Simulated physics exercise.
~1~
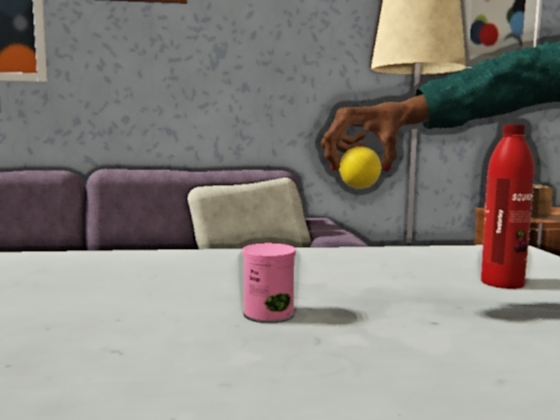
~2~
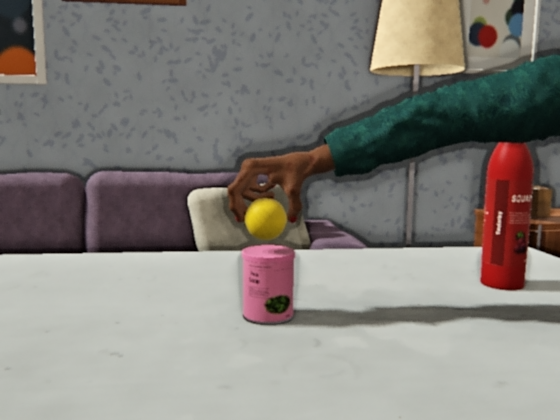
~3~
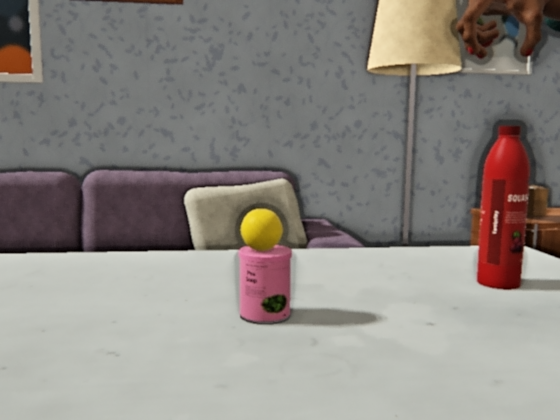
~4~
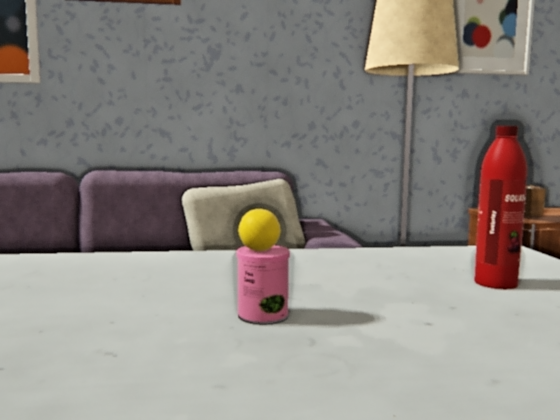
A yellow ball is placed by a hand onto a pink container and stays balanced there.
